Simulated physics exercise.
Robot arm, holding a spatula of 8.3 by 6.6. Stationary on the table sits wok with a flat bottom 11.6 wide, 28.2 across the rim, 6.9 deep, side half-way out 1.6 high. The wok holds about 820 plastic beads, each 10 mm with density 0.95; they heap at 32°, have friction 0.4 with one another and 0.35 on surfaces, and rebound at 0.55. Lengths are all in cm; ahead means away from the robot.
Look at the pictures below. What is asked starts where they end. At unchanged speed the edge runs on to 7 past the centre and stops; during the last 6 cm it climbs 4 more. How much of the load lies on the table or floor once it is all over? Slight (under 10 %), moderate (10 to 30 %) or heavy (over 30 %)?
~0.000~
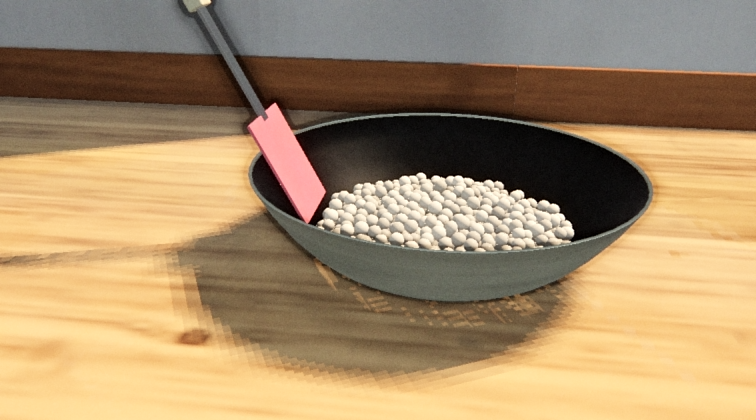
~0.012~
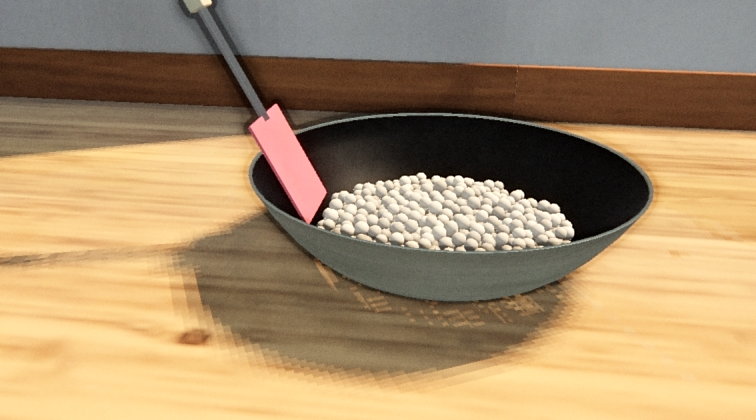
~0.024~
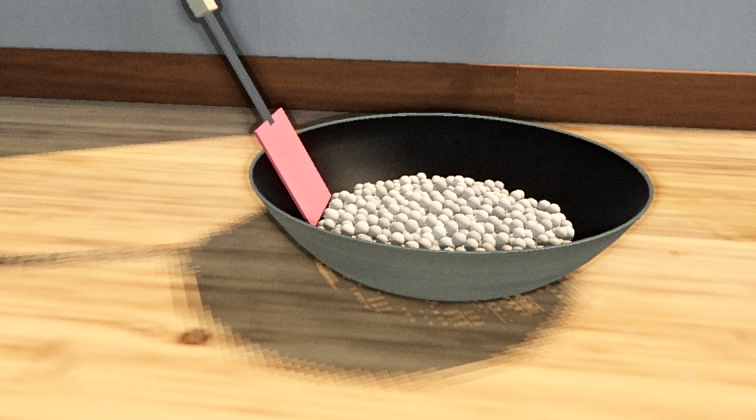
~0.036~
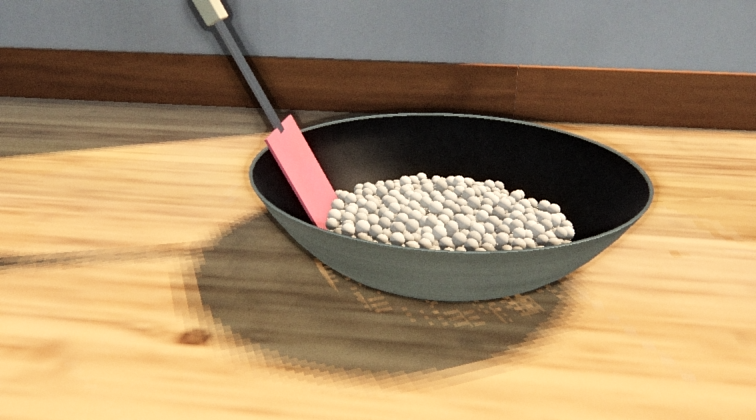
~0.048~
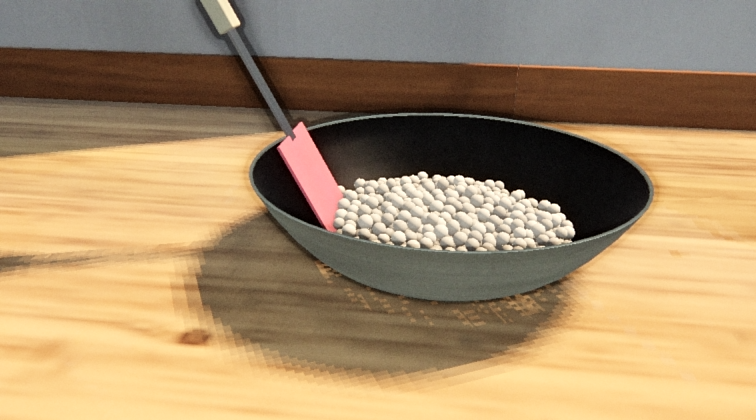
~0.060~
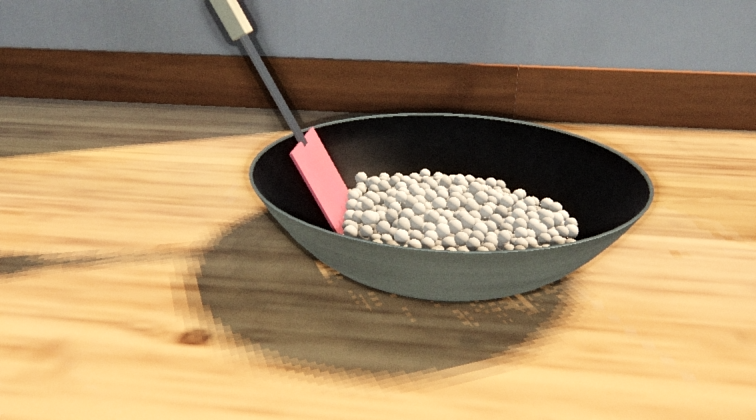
Slight.
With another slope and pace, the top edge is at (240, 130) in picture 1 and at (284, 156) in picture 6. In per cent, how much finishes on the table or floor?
Off the vessel, on the table or floor: Some 5 percent.
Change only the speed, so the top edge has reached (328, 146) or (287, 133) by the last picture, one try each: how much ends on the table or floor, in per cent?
I'd estimate some 15 and 0 in a hundred.
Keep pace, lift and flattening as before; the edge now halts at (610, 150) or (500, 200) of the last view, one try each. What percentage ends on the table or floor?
I'd say roughly 20 per cent, then roughly 0 per cent.
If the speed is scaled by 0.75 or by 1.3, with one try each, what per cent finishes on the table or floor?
Near 0 and near 10 percent respectively.
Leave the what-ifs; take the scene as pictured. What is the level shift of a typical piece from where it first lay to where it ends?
It works out to roughly 3 cm.
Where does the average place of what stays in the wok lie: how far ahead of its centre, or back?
Ahead of centre, roughly 3.5 centimetres.
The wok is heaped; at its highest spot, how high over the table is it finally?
Top of the heap: Roughly 7.0 cm above the table top.
After 0.13 s, sloping 62°, highest piece 5 above the table; 823 in the wok.
After 0.20 s, sloping 62°, highest piece 7 above the table; 823 in the wok.
After 0.43 s, sloping 62°, highest piece 8 above the table; 798 in the wok, 15 on the table or floor, 10 on the blade or in flight.
After 1.48 s, sloping 62°, highest piece 7 above the table; 797 in the wok, 26 on the table or floor.
At rest, 797 in the wok, 26 on the table or floor. That is 3 % on the table or floor.
